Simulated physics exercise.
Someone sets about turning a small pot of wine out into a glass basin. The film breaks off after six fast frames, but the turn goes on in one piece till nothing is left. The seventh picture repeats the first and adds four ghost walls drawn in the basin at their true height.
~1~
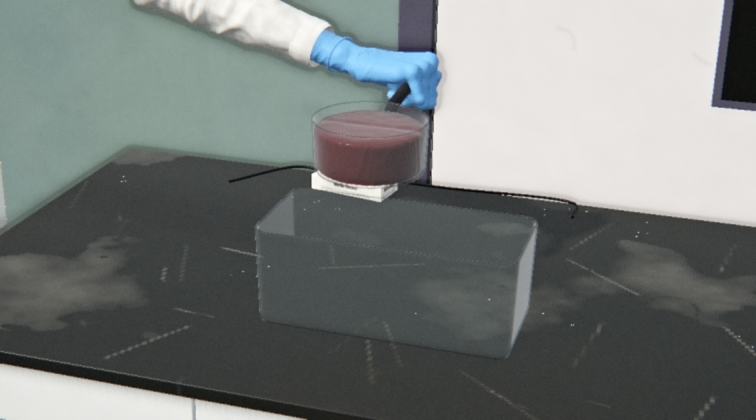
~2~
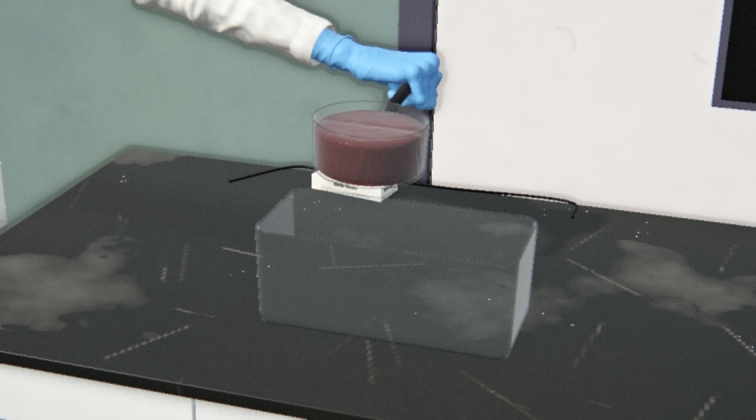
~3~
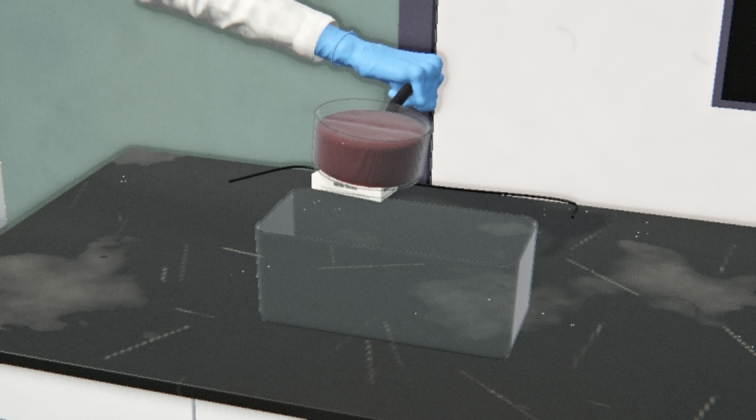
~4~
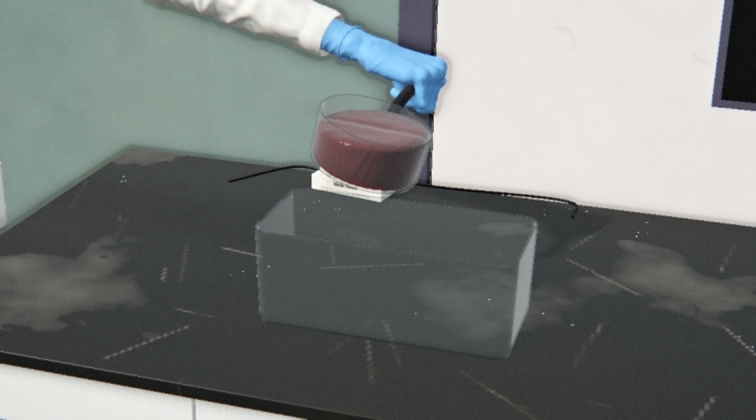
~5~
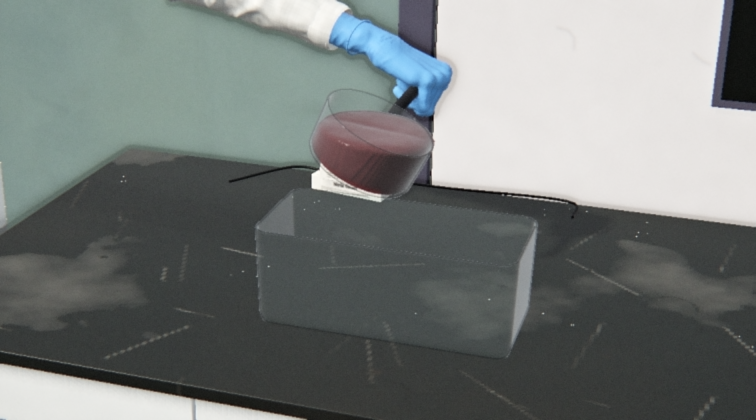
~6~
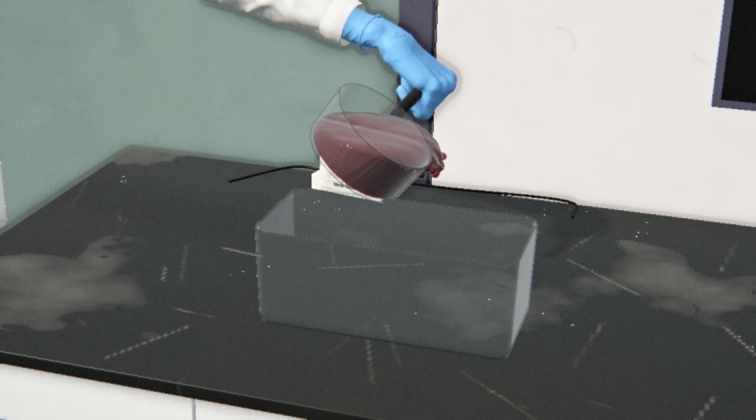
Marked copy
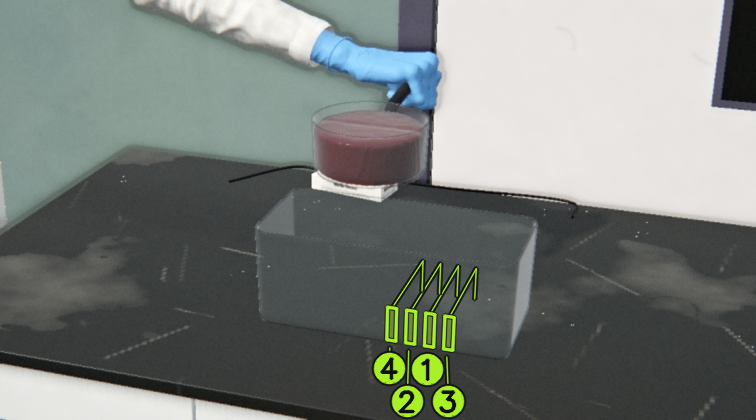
A blue-gloved hand tilting a clear pot of dark red liquid to the right above a glass basin, liquid slipping over the lip.
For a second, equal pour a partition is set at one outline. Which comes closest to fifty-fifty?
Place 1.
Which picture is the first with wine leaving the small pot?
Picture 5.
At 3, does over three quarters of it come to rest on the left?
No.
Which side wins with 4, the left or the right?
More ends on the right.
In lime, 1 at (427, 353); 2 at (408, 350); 3 at (446, 356); 4 at (389, 347).
If 1 is chosen, about 52 % ends left of the wall and 46 % right of it.
If 2 is chosen, about 36 % ends left of the wall and 63 % right of it.
If 3 is chosen, about 68 % ends left of the wall and 27 % right of it; 5 % is lost outside.
If 4 is chosen, about 19 % ends left of the wall and 79 % right of it.
